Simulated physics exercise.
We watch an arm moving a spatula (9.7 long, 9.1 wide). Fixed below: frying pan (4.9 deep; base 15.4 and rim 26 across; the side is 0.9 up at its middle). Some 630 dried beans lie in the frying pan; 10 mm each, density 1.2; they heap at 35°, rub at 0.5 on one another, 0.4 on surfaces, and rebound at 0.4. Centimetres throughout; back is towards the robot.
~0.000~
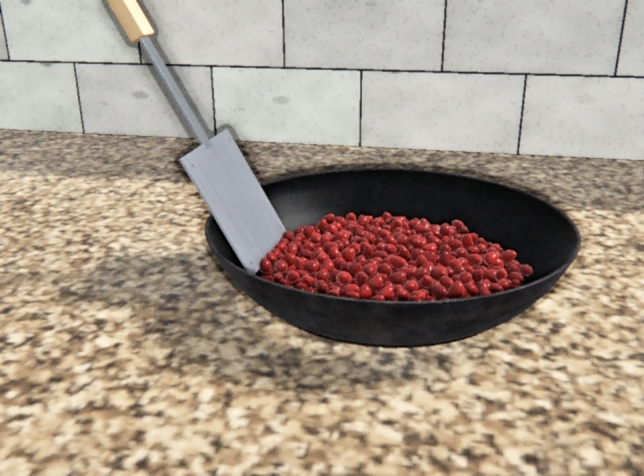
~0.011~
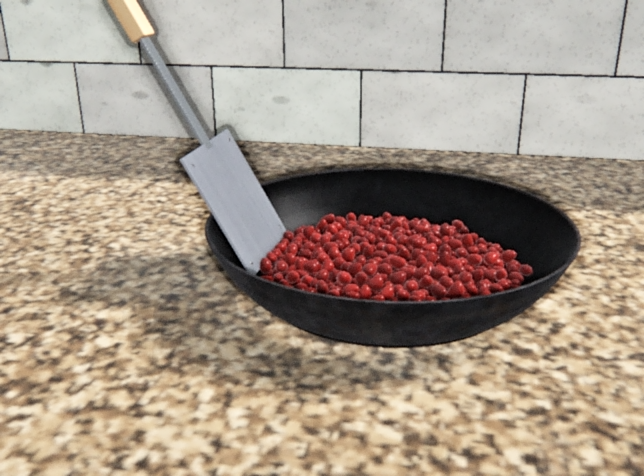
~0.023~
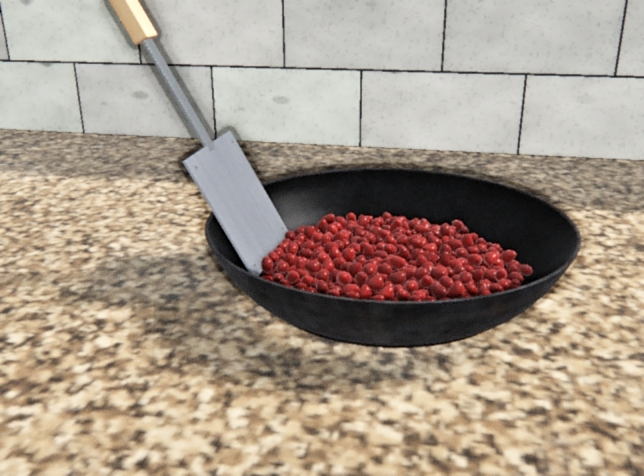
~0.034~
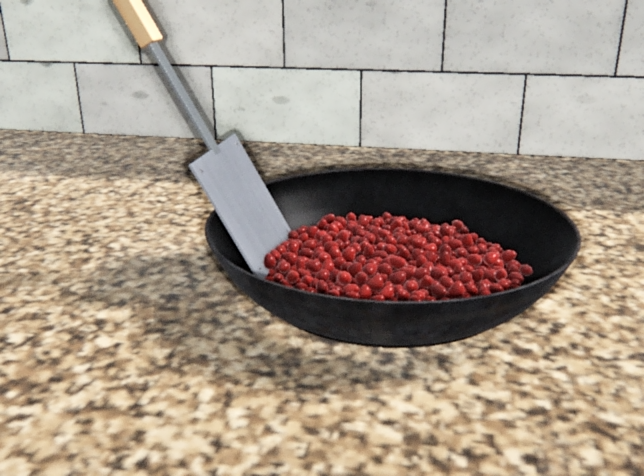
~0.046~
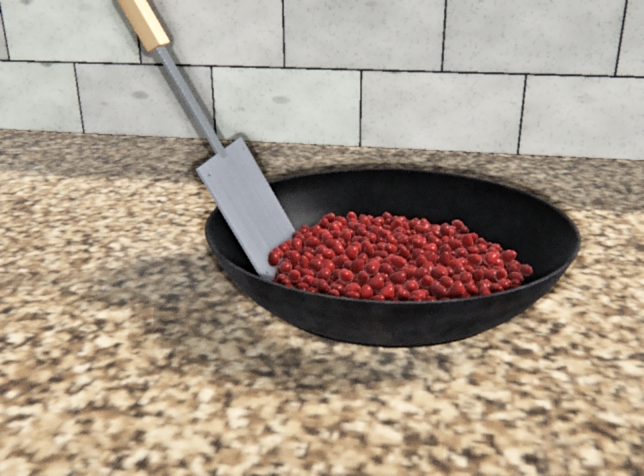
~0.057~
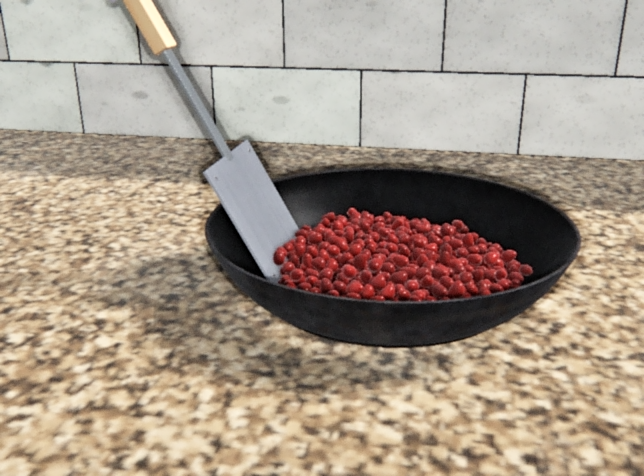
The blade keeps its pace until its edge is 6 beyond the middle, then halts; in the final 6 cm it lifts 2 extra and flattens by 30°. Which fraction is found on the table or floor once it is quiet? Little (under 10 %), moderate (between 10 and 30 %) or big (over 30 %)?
Answer: Little; under 10 % of the dried beans finish on the table or floor.
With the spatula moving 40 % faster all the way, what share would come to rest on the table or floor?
Then about 0 per cent.
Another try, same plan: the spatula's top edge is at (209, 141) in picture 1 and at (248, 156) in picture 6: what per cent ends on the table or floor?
About 0 per cent.
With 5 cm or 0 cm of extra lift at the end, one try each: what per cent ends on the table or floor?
About 0 and 0 per cent.
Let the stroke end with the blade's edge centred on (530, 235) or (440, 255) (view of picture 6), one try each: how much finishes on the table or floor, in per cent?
About 25 and 0 per cent.
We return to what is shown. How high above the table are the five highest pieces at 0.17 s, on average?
Some 4 cm.
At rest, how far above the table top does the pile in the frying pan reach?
Roughly 6.0 cm.
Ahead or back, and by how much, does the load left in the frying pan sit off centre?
Roughly 4.5 cm ahead.
By 0.17 s, sloping 61°, highest piece 4 above the table; 626 in the frying pan.
By 0.28 s, sloping 48°, highest piece 5 above the table; 626 in the frying pan.
By 0.54 s, sloping 31°, highest piece 5 above the table; 626 in the frying pan.
By 1.59 s, sloping 31°, highest piece 5 above the table; 626 in the frying pan.
Final count, 626 in the frying pan. That is 0 % on the table or floor.
